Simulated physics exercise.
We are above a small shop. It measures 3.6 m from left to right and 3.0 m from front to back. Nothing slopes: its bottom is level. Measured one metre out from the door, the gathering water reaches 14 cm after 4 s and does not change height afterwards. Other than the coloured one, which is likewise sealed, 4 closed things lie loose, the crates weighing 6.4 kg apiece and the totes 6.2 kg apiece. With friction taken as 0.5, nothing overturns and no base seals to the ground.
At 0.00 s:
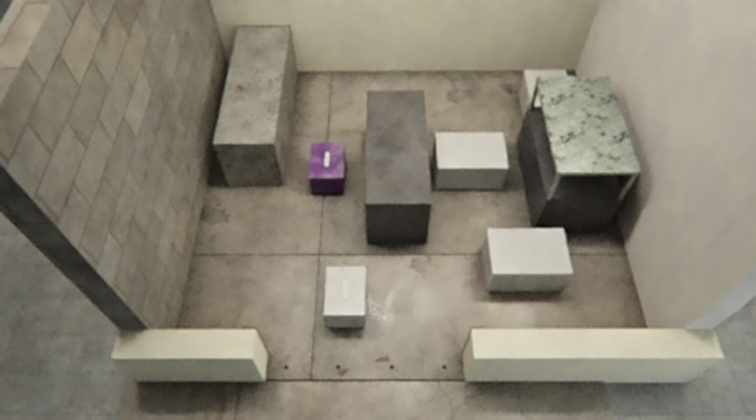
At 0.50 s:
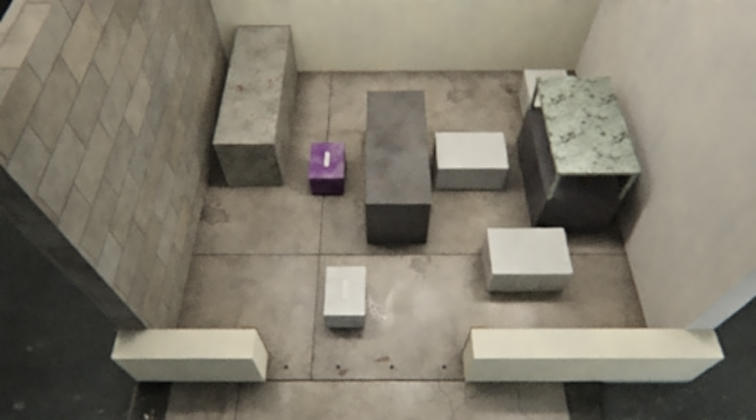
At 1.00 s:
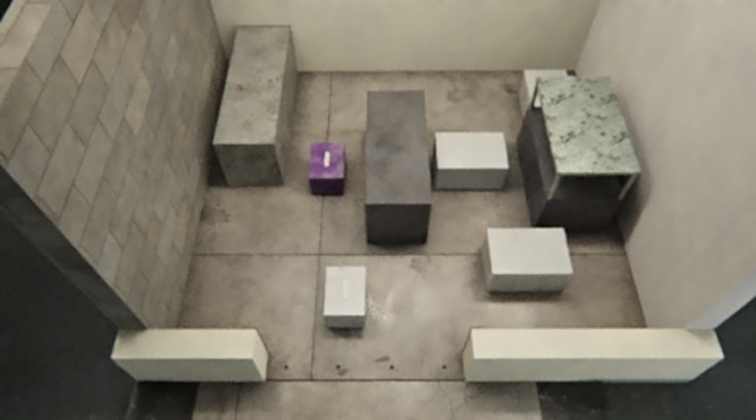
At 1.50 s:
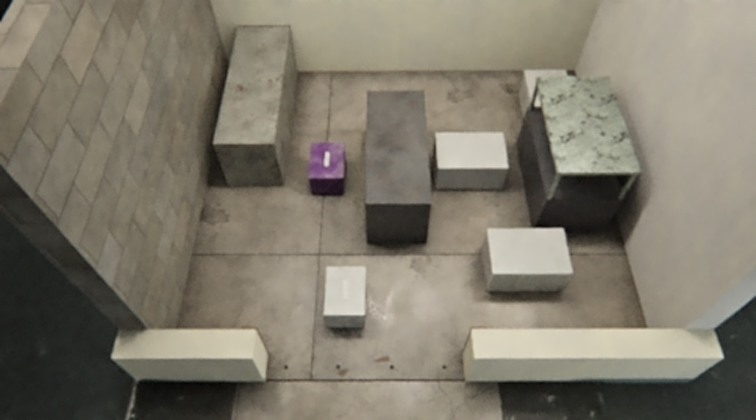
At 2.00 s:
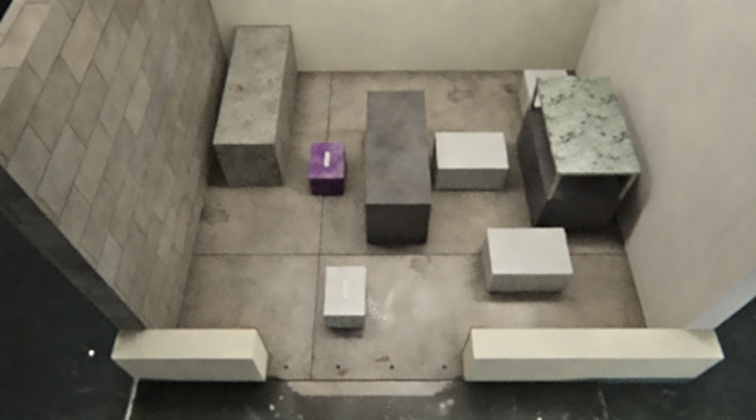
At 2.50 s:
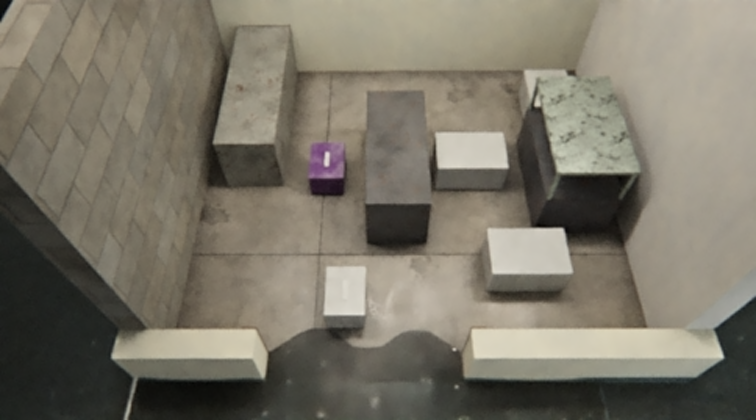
Dark water spread over the ground outside the small shop, then crept through the gap between the low front walls onto the floor, while the purple tote and pale boxes inside stayed still.
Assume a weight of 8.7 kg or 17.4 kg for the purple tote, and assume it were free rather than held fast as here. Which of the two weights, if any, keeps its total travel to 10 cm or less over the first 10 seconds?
Short answer: The heavier one.
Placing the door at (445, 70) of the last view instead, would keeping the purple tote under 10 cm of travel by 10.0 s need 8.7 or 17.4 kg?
If so, even the lighter mass works.
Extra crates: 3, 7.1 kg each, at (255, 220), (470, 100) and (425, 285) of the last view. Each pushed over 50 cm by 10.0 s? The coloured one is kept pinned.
Answer by position: Inside the range; inside the range; outside the range.
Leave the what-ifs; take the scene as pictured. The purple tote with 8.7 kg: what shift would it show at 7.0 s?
Displacement near 50 cm.
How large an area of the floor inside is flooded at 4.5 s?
3.0 m2.
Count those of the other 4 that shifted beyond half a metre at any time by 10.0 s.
Total: 3.
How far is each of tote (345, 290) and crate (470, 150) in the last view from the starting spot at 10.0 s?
Respectively 80 and 40 centimetres.
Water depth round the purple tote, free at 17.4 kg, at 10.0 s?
Depth: Approx. 7 cm.
After 3.5 s the purple tote would be 0 cm from its start with 8.7 kg and 0 cm from its start with 17.4 kg; 0 cm of water round it then.
After 4.5 s the purple tote would be 0 cm from its start with 8.7 kg and 0 cm from its start with 17.4 kg; 1 cm of water round it then.
After 7.0 s the purple tote would be 45 cm from its start with 8.7 kg and 0 cm from its start with 17.4 kg; 5 cm of water round it then.
After 10.0 s the purple tote would be 111 cm from its start with 8.7 kg and 0 cm from its start with 17.4 kg; 7 cm of water round it then.
